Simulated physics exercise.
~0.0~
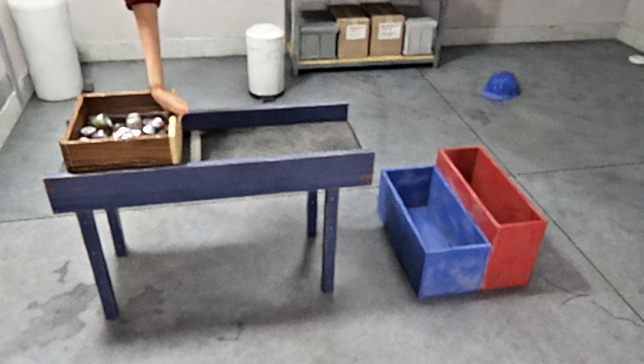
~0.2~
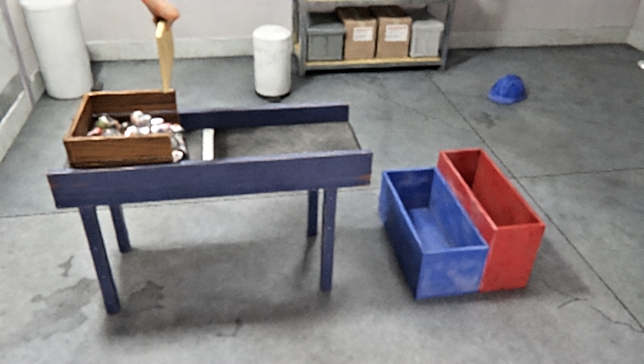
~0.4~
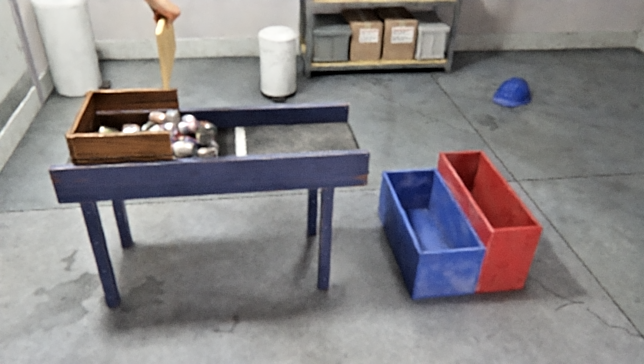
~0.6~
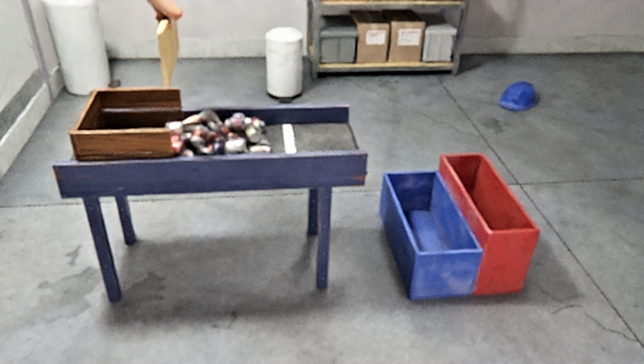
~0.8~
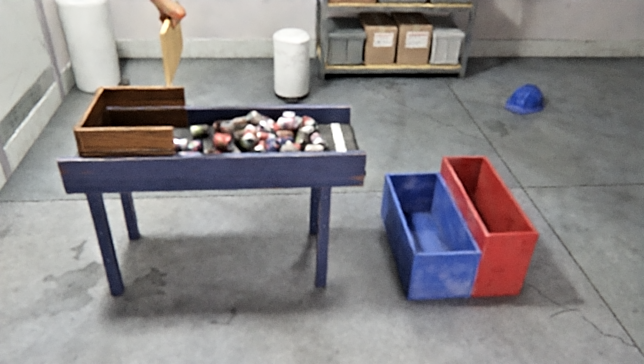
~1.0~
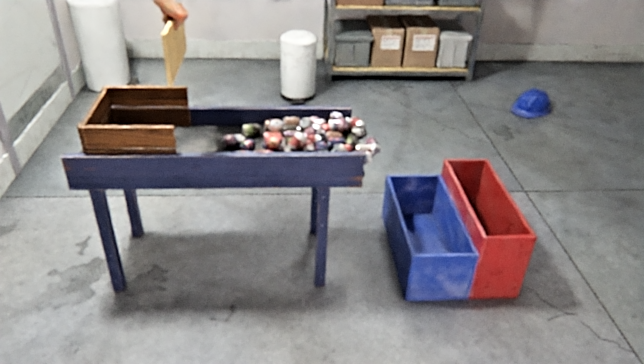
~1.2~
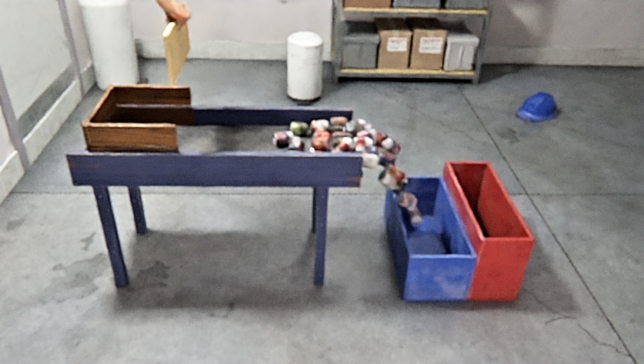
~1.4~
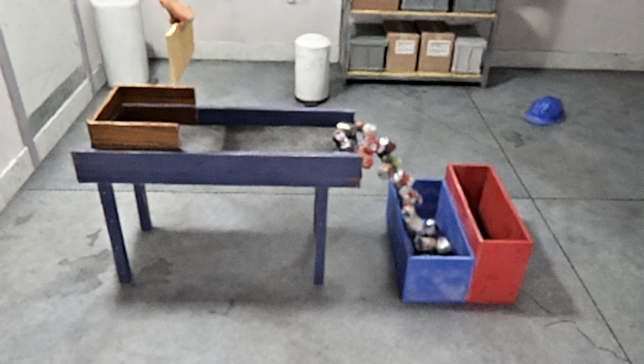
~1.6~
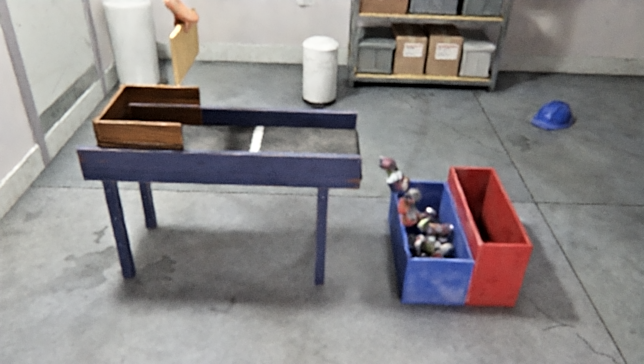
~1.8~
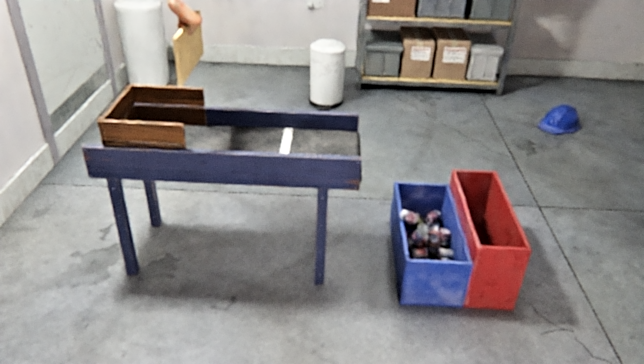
Mini cans ride the belt rightward from the wooden pen and drop into the blue tub.
